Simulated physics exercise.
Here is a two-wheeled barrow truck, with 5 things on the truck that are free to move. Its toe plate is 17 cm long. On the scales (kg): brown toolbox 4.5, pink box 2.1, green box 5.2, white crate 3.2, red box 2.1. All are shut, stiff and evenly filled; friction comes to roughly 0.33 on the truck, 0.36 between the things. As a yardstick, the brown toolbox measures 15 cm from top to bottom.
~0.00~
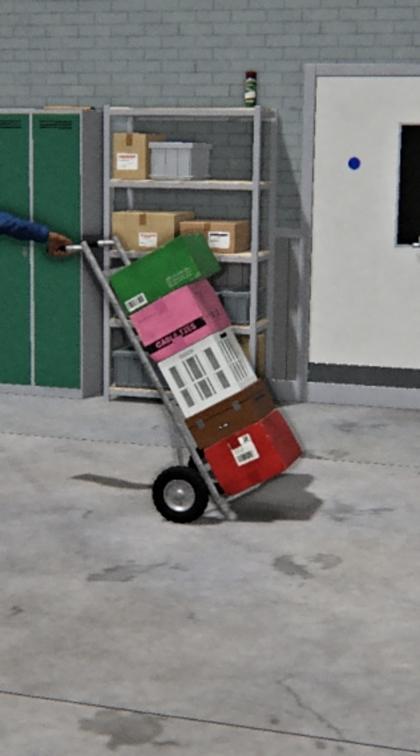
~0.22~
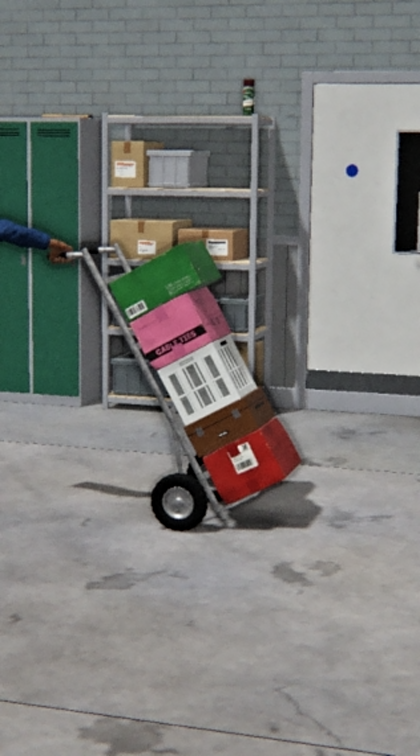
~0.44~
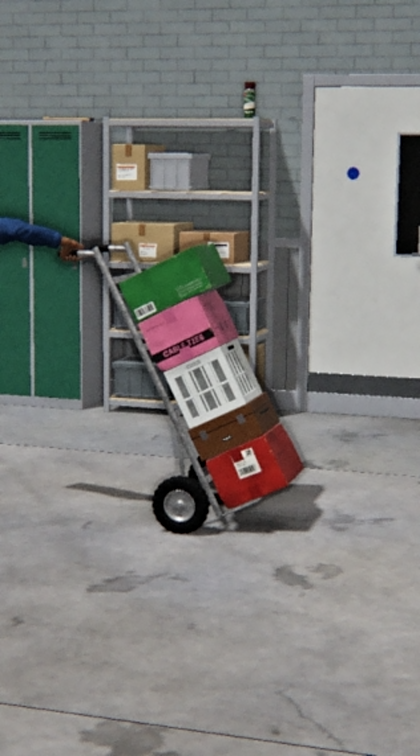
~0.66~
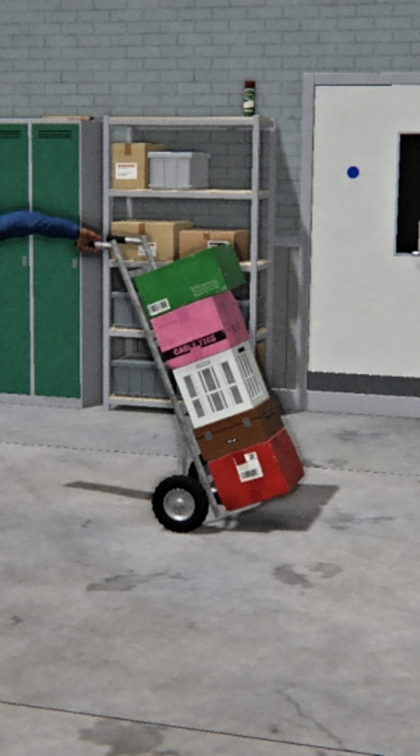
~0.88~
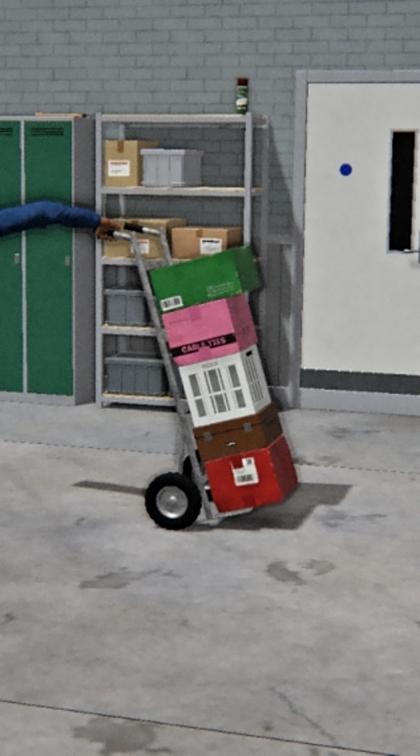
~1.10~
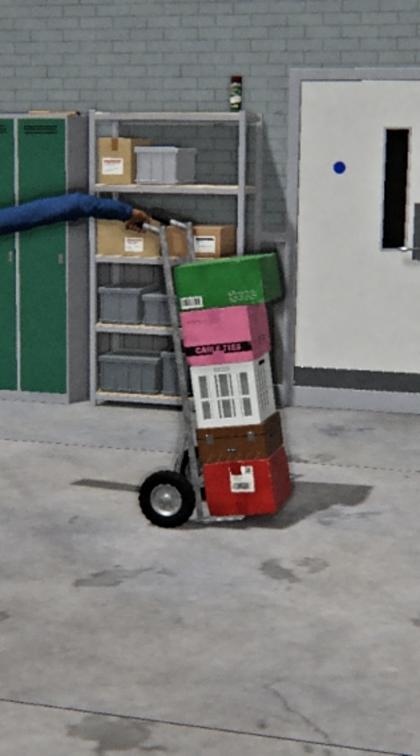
A hand truck stacked with five boxes and containers tilting steadily toward upright as a blue-sleeved arm pushes its handle rightward.
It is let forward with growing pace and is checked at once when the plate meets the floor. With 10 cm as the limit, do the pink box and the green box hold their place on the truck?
The pink box gets shifted; the green box gets shifted.
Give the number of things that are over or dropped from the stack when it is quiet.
That comes to 5.
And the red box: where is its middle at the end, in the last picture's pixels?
Around (308, 490).
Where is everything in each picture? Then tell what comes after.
In the first frame, truck 30° back; pink box (181, 321); green box (166, 273).
In the second frame, truck 29° back; red box (252, 460); brown toolbox (230, 422).
In the third frame, truck 27° back; white crate (214, 383); red box (255, 465).
In the fourth frame, truck 23° back; brown toolbox (239, 428); white crate (222, 384).
In the fifth frame, truck 16° back; red box (252, 473); brown toolbox (239, 431).
In the sixth frame, truck 8° back; pink box (226, 332); green box (229, 282).
After 2.10 s, truck upright; green box 26° off its base near (362, 310); pink box 26° off its base near (330, 350); white crate 26° off its base.
After 2.50 s, truck upright; brown toolbox, pink box, green box and white crate now dropped from the stack; red box 62° off its base.
In the end (3.8 s), dropped from the stack, brown toolbox, pink box, green box and white crate; toppled on the truck, red box.
